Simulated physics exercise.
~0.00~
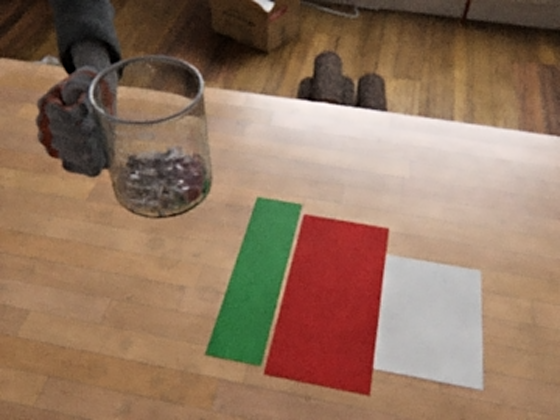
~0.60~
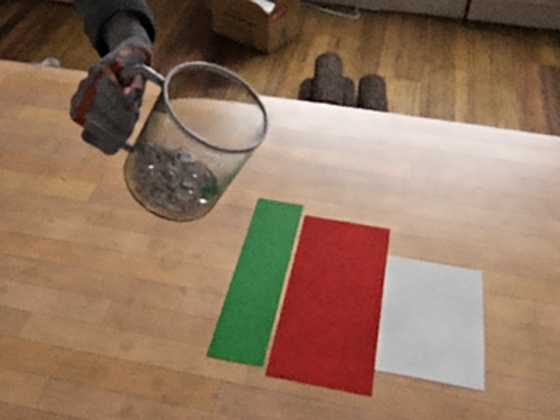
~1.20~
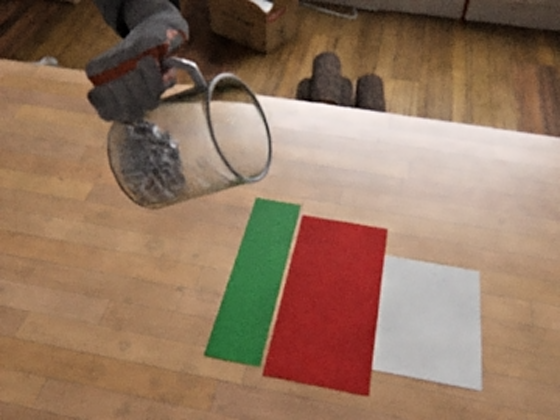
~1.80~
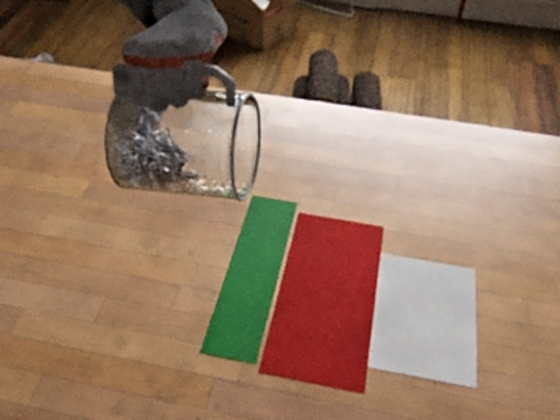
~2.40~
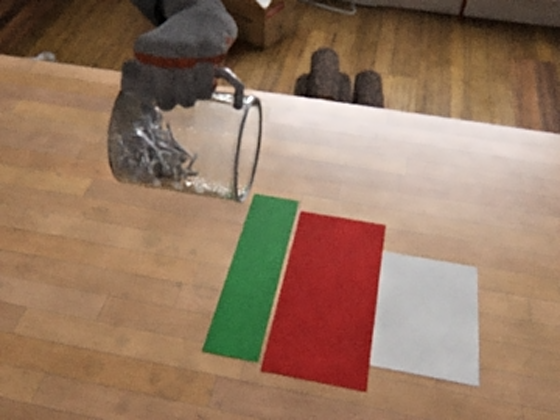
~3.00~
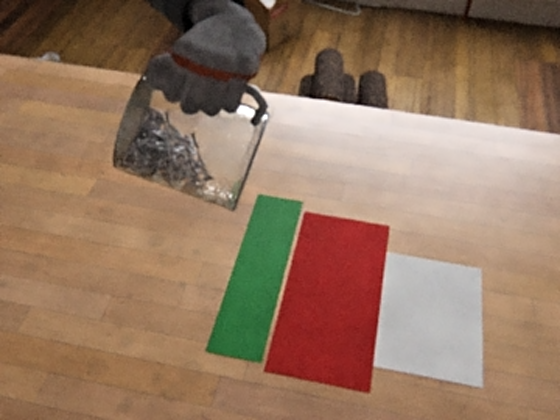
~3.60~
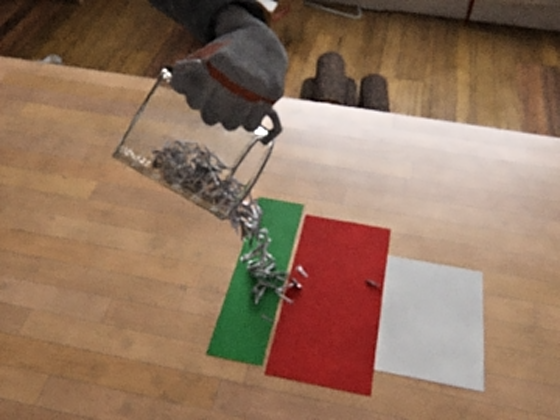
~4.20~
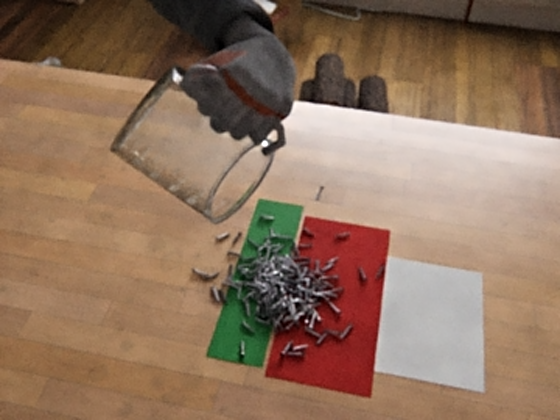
A clear glass jug of small steel screws, held by a dark gloved hand, hangs over the left side of a pale wooden table, seen from above by a slightly swaying camera. Green, red and white mats lie side by side from left to right, with a wooden floor beyond. The hand moves the jug a little right and tips it onto its side, the screws staying inside. It pauses, then tilts further, and the screws pour over the rim. The jug ends empty and mouth down, the screws heaped across the green and red mats, with a few on bare table.
